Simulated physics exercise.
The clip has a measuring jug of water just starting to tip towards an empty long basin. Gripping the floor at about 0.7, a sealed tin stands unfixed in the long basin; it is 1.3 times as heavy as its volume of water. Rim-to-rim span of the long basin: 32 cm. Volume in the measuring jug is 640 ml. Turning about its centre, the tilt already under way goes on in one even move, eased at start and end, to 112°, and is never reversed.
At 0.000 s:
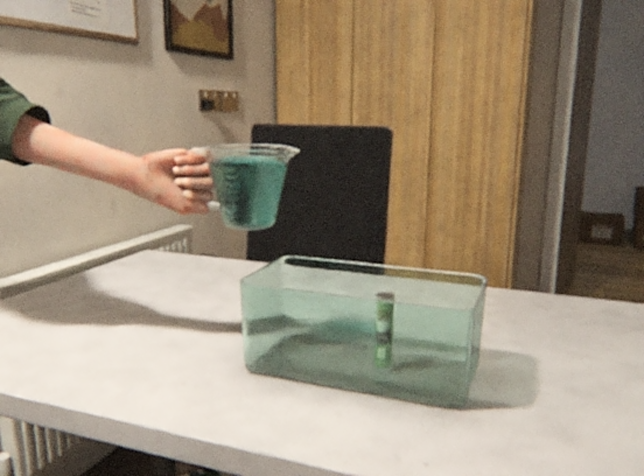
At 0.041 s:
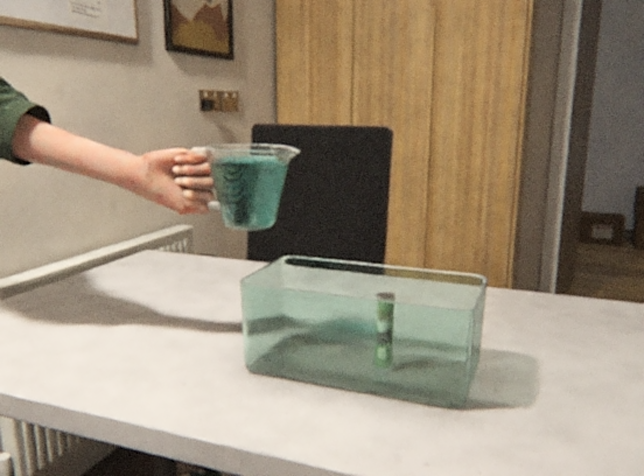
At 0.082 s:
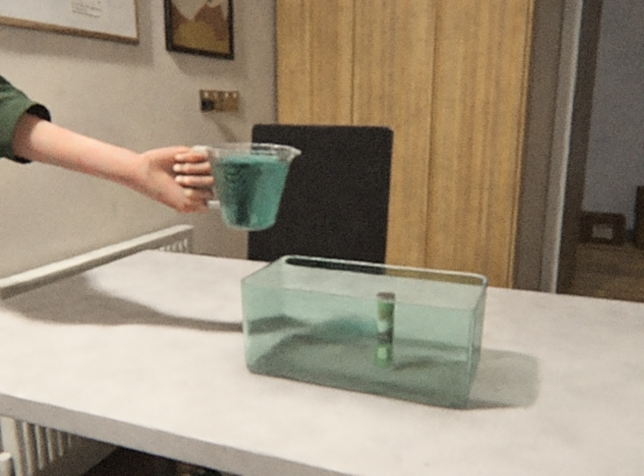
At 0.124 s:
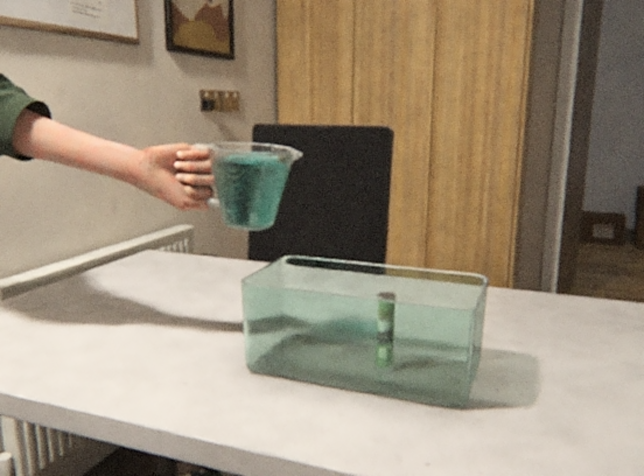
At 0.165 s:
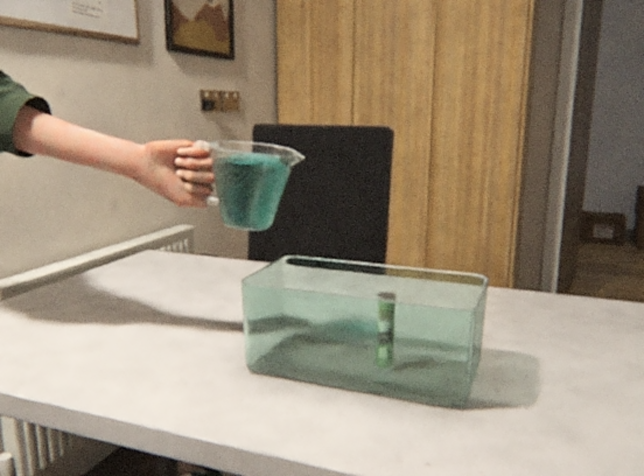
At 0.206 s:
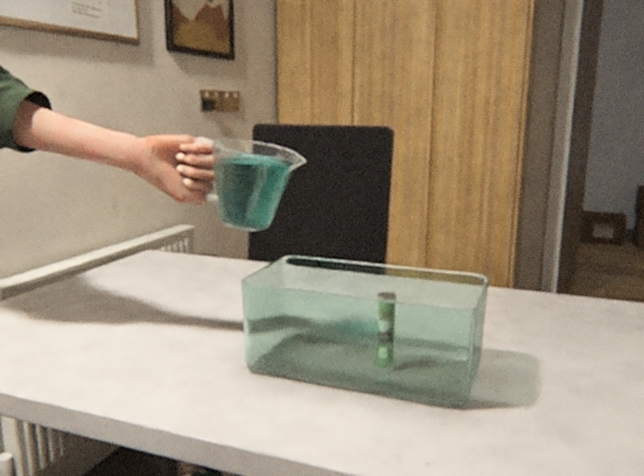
A hand holding a measuring jug of blue-green liquid stayed nearly still above a long clear basin with a small green tin standing inside, then slowly tilted the jug slightly to the right.
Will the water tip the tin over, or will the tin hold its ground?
It holds its ground.
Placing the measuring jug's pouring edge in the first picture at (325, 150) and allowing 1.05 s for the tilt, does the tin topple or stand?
Result: Tin tipped over.
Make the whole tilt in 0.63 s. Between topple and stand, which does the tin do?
In that case the tin stays vertical.
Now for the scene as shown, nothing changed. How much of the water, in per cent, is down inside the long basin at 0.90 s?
84 per cent, give or take a little.
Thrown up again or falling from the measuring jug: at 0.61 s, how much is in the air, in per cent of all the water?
It comes to roughly 22 per cent.
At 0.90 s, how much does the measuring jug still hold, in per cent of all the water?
7 %.
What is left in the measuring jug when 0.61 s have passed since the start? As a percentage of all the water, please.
Around 66 in a hundred.
Then, 0.61 s in, the tilt is 70° and 65 per cent is still to pour; the tin stands where it began.
Then, 0.90 s in, the tilt is 107° and 7 per cent is still to pour; the tin stands where it began.
Then, 1.21 s in, the tilt is 112° and 0 per cent is still to pour; the tin stands where it began.
Then, 1.55 s in, the tilt is 112° and 0 per cent is still to pour; the tin stands where it began.
Finally, the tin stands where it began.
